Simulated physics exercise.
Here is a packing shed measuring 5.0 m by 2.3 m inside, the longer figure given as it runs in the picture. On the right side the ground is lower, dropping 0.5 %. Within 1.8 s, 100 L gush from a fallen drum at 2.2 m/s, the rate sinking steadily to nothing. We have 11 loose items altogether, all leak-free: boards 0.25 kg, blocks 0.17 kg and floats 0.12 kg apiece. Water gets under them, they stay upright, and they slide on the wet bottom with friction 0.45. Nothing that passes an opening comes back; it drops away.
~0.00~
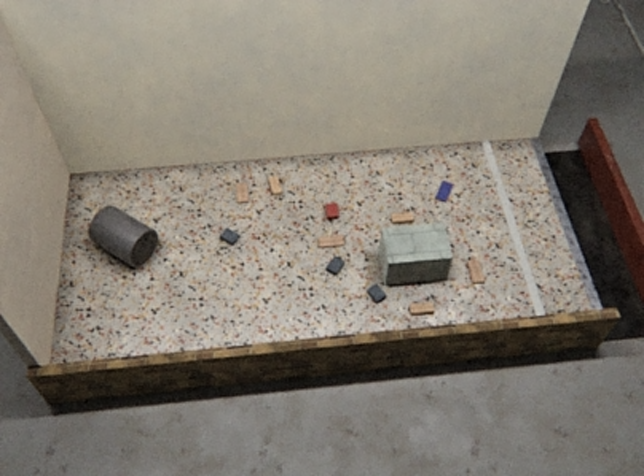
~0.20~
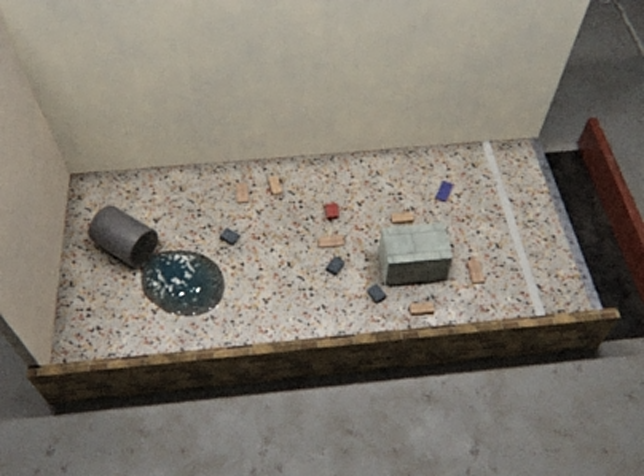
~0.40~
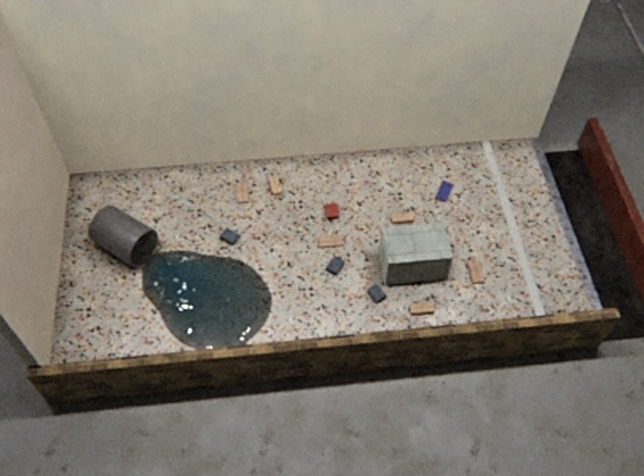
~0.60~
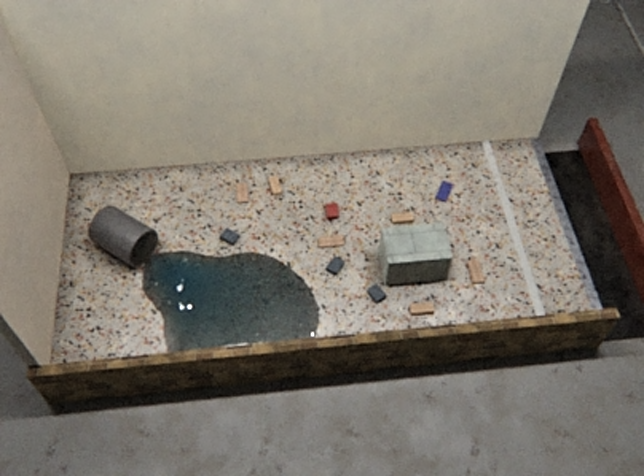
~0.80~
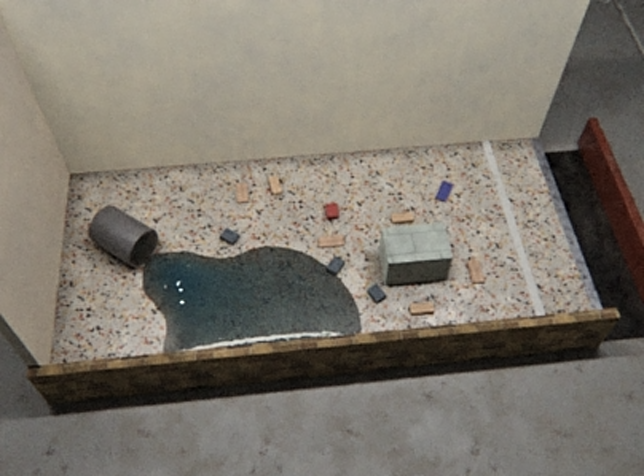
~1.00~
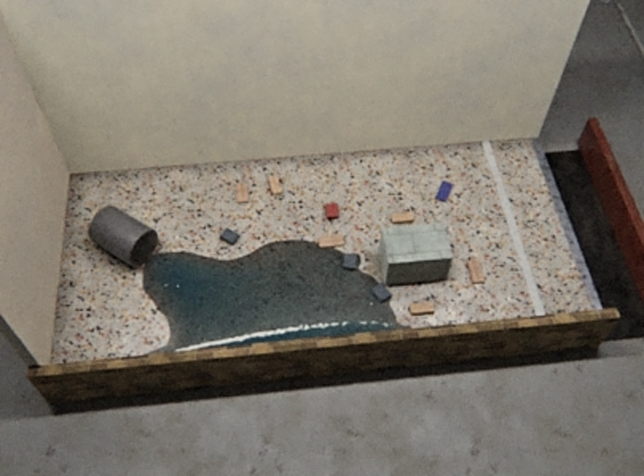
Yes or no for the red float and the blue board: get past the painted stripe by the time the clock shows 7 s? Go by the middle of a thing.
The red float never makes it over and the blue board never makes it over.
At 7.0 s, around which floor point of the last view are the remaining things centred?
Around (347, 202).
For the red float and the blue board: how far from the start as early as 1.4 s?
0 and 0 cm or so by then.
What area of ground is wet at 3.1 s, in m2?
Around 4.0 m2 of it.
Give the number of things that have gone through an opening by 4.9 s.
2.
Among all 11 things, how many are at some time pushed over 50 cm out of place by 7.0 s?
By my count, 4.
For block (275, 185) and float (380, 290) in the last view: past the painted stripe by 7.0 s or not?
Taking them one at a time, I'd say it doesn't, then it does.
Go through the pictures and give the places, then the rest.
In the first frame, the red float at (332, 210), on the bottom; the blue board at (444, 191), on the bottom; 0.0 m2 under water; 0 of 11 have shifted.
In the second frame, the red float at (332, 210) rests on the ground; the blue board at (444, 191) rests on the ground; 0.4 m2 under water; 0 of 11 have shifted.
In the third frame, the red float at (332, 210) rests on the ground; the blue board at (444, 191) rests on the ground; water covers 0.9 m2; 0 of 11 have shifted.
In the fourth frame, the red float at (332, 210) rests on the ground; the blue board at (444, 191) rests on the ground; water covers 1.5 m2; 0 of 11 have shifted.
In the fifth frame, the red float at (332, 210) rests on the ground; the blue board at (444, 191) rests on the ground; water covers 1.9 m2; 0 of 11 have shifted.
In the sixth frame, the red float at (332, 210) rests on the ground; the blue board at (444, 191), on the bottom; 2.2 m2 under water; 1 of 11 have shifted.
After 1.4 s the red float is near (332, 210), 0.0 m from its start, aground; the blue board is near (444, 191), 0.0 m from its start, aground; 0 of 11 are over the mark; 1 afloat.
After 3.1 s the red float is near (332, 209), 0.0 m from its start, aground; the blue board is near (444, 191), 0.0 m from its start, aground; 3 of 11 are over the mark; 0 afloat.
After 4.9 s the red float is near (303, 189), 0.4 m from its start, aground; the blue board is near (444, 191), 0.0 m from its start, aground; 3 of 11 are over the mark; 0 afloat.
After 7.0 s the red float is near (303, 189), 0.4 m from its start, aground; the blue board is near (444, 191), 0.0 m from its start, aground; 3 of 11 are over the mark; 0 afloat.
